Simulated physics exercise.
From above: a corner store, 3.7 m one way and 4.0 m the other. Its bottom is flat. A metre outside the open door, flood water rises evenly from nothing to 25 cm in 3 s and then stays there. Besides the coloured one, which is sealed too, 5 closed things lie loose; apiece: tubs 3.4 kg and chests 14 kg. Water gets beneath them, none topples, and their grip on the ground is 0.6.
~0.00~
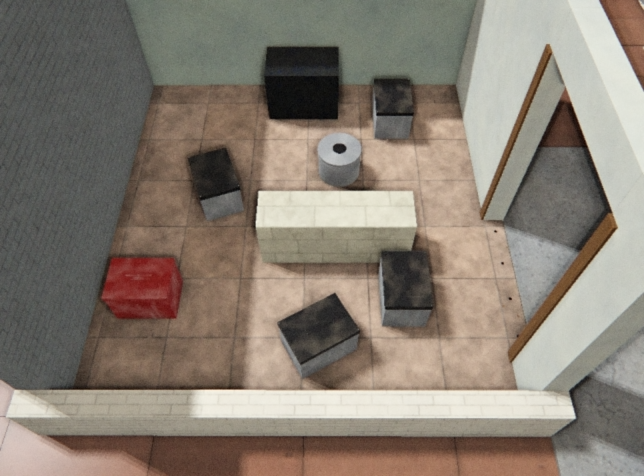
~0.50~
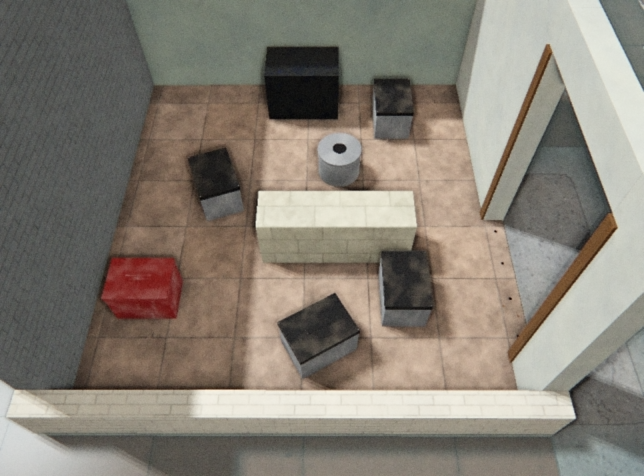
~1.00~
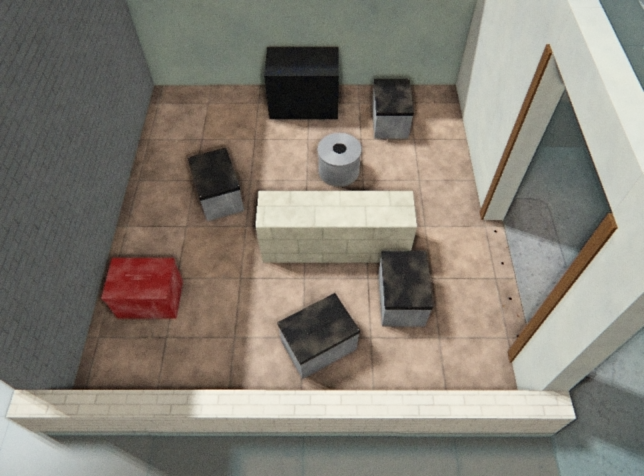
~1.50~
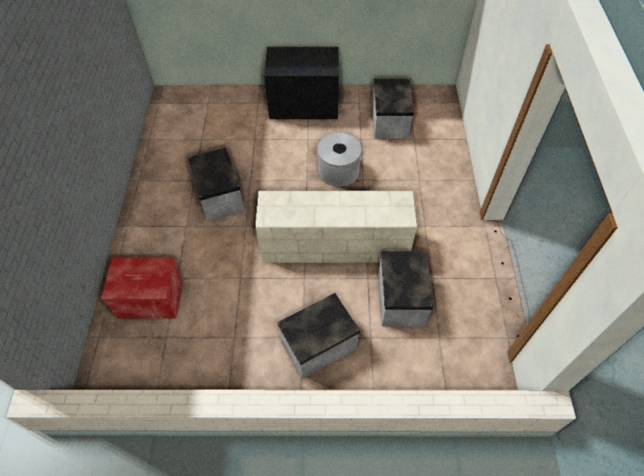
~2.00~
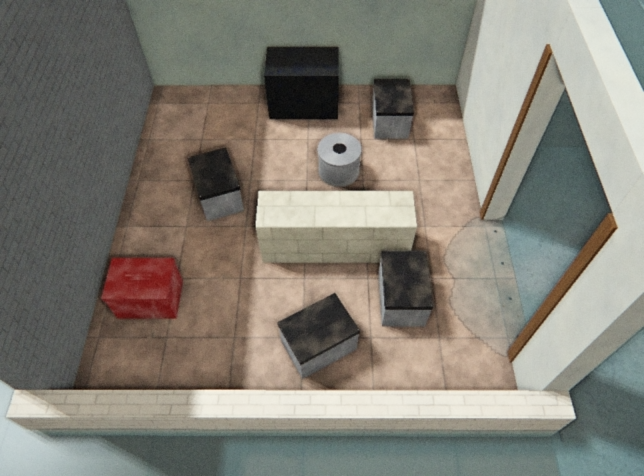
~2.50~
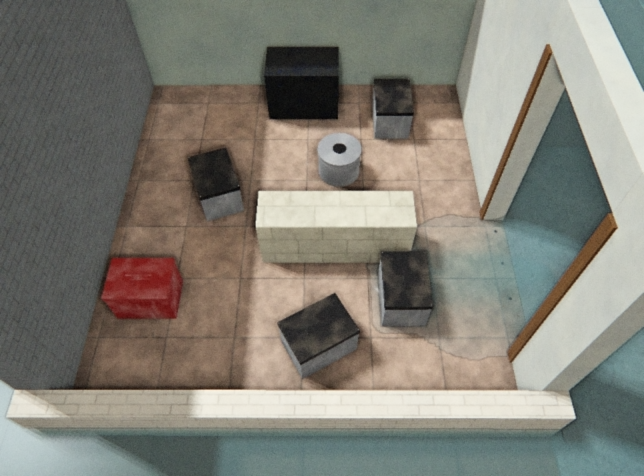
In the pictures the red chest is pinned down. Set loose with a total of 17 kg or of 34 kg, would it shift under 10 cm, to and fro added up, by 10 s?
I expect that neither weight holds it.
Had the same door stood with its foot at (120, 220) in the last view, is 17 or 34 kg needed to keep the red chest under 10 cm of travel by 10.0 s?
In that case only the higher weight holds it.
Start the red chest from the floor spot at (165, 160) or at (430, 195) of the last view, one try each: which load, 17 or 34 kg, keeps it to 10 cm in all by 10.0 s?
In that order: Neither holds; only the larger holds.
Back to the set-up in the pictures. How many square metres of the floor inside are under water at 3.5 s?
About 4.0 m2.
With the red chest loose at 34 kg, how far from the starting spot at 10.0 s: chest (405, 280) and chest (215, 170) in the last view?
In that order: 120 cm, 200 cm.
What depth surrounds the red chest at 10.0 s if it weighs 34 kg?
About 17 cm.
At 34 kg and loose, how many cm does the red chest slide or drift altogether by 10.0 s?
About 200 cm.
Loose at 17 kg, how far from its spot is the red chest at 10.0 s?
Roughly 200 cm.
After 3.5 s the red chest would be 0 cm from its start with 17 kg and 0 cm from its start with 34 kg; 0 cm of water round it then.
After 4.5 s the red chest would be 0 cm from its start with 17 kg and 0 cm from its start with 34 kg; 3 cm of water round it then.
After 7.0 s the red chest would be 182 cm from its start with 17 kg and 81 cm from its start with 34 kg; 11 cm of water round it then.
After 10.0 s the red chest would be 220 cm from its start with 17 kg and 211 cm from its start with 34 kg; 17 cm of water round it then.
